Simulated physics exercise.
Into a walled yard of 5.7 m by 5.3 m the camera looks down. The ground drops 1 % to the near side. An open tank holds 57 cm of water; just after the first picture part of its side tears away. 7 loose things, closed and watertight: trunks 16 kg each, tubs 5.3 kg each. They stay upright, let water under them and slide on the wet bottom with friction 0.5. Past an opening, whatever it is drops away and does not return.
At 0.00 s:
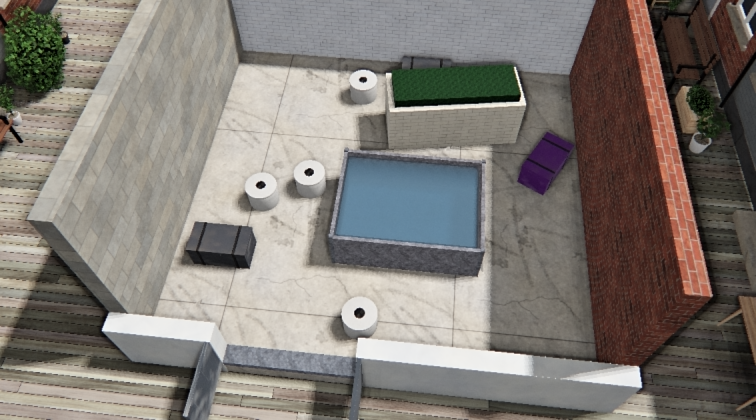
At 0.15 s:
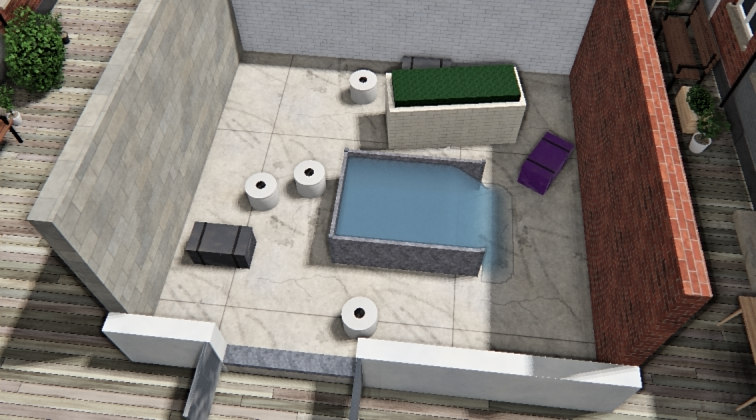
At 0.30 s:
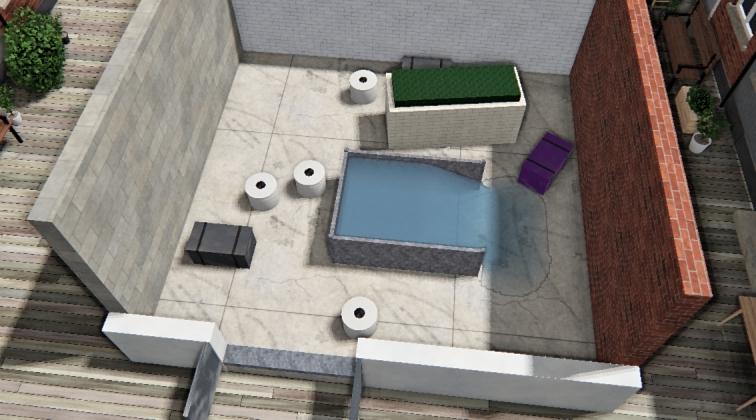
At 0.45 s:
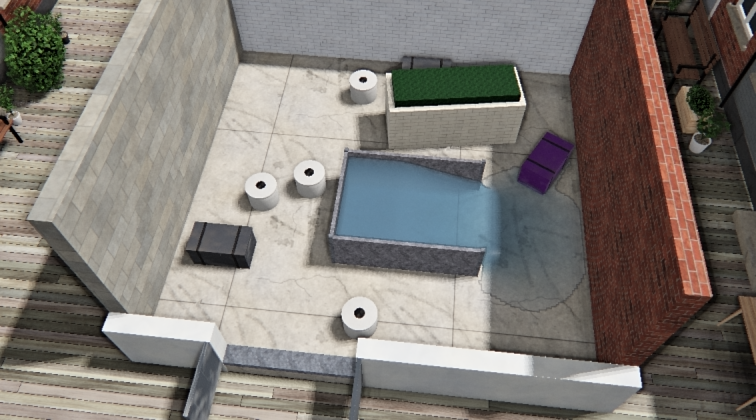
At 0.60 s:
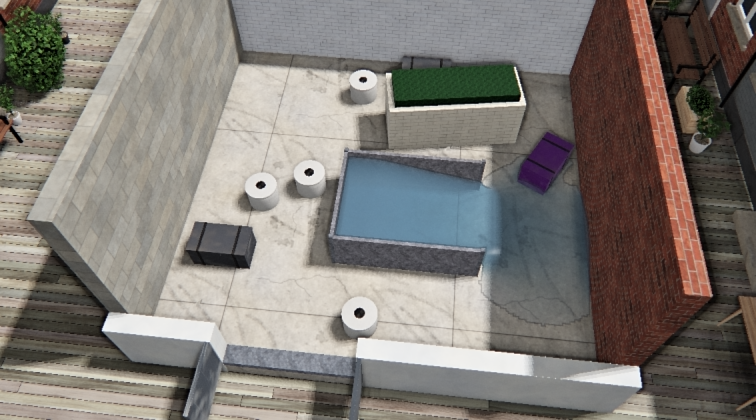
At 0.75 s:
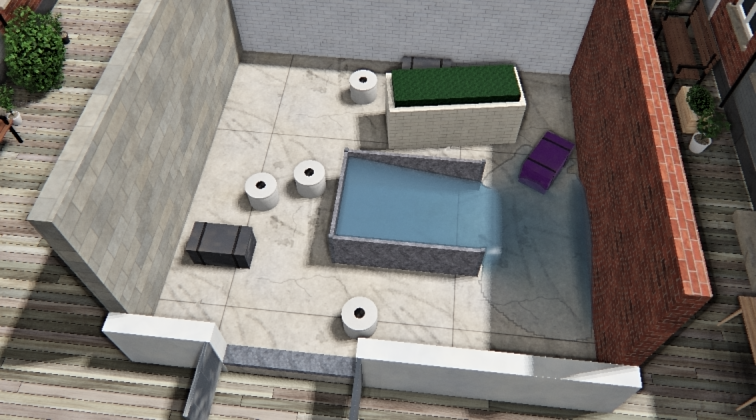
Water pouring through the broken right side of a raised tank and spreading across a walled yard to the brick wall.
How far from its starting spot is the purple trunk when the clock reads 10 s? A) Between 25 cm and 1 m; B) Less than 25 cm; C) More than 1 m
(C) More than 1 m.
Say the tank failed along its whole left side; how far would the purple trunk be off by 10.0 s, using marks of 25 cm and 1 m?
In that scenario the purple trunk would have shifted only slightly.
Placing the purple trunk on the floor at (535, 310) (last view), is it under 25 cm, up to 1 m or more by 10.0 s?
From that spot, it is pushed far off.
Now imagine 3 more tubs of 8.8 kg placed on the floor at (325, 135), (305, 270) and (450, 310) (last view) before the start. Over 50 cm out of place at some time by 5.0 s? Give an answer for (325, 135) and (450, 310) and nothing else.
As asked, in order: Shy of the mark; clear of the mark.
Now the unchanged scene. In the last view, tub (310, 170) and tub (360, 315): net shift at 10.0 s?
50 cm and 300 cm, respectively.
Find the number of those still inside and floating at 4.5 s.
I count 2.
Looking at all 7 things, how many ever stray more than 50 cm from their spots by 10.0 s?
The tally stands at 6.
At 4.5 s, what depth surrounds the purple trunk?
8 cm or so.
After 2.0 s the purple trunk is near (536, 91), 1.3 m from its start, aground; 0 of 7 are out; 0 afloat.
After 4.5 s the purple trunk is near (439, 76), 2.2 m from its start, afloat; 0 of 7 are out; 2 afloat.
After 7.0 s the purple trunk is near (359, 59), 3.5 m from its start, aground; 0 of 7 are out; 4 afloat.
After 10.0 s the purple trunk is near (341, 49), 3.9 m from its start, afloat; 0 of 7 are out; 7 afloat.
